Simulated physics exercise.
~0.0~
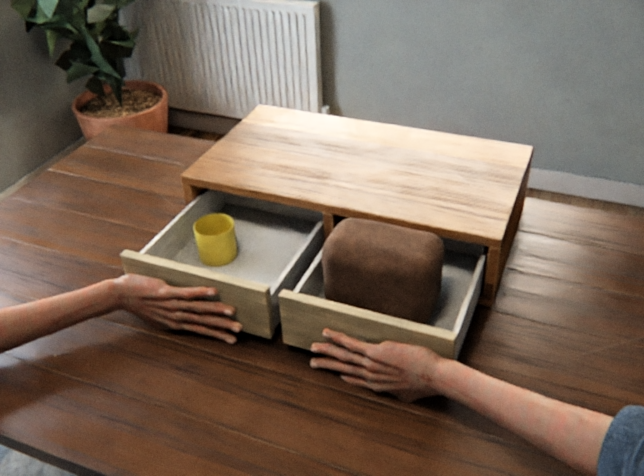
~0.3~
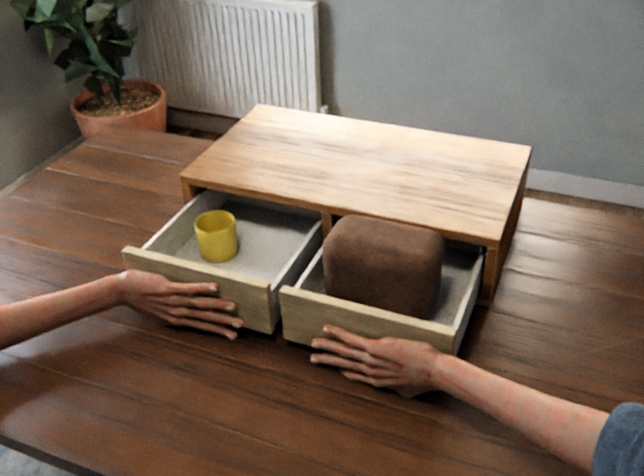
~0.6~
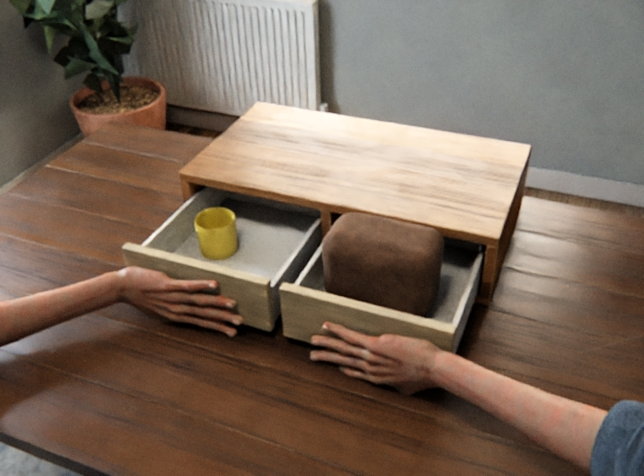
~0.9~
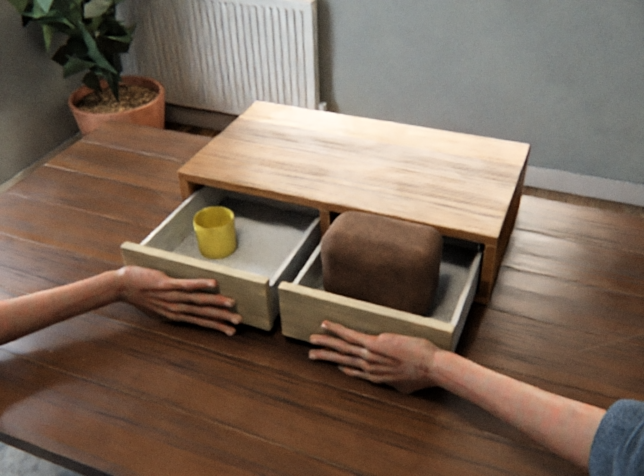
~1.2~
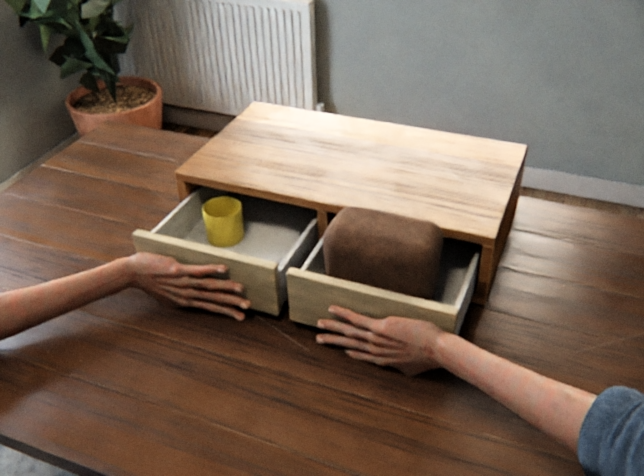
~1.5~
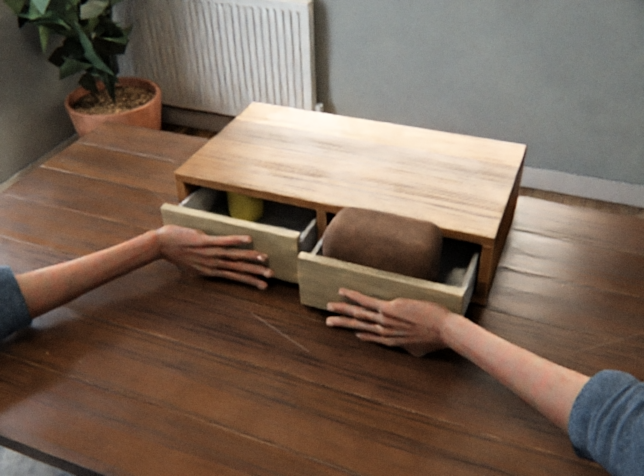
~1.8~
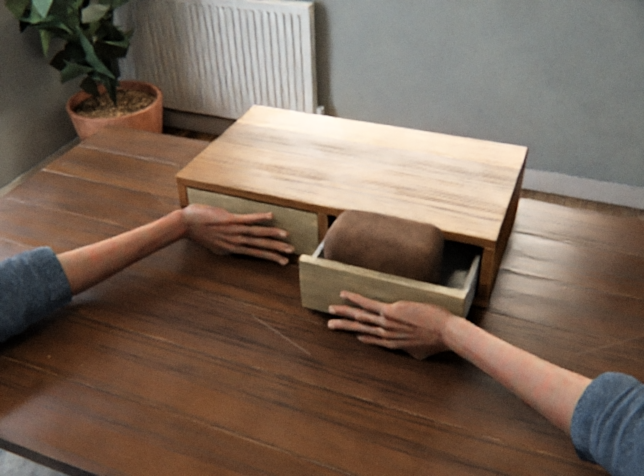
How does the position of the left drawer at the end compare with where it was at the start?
At the start the left drawer is pulled out of the cabinet with the yellow cup showing inside. By the end it has moved back and is fully shut, with its front flush with the cabinet.
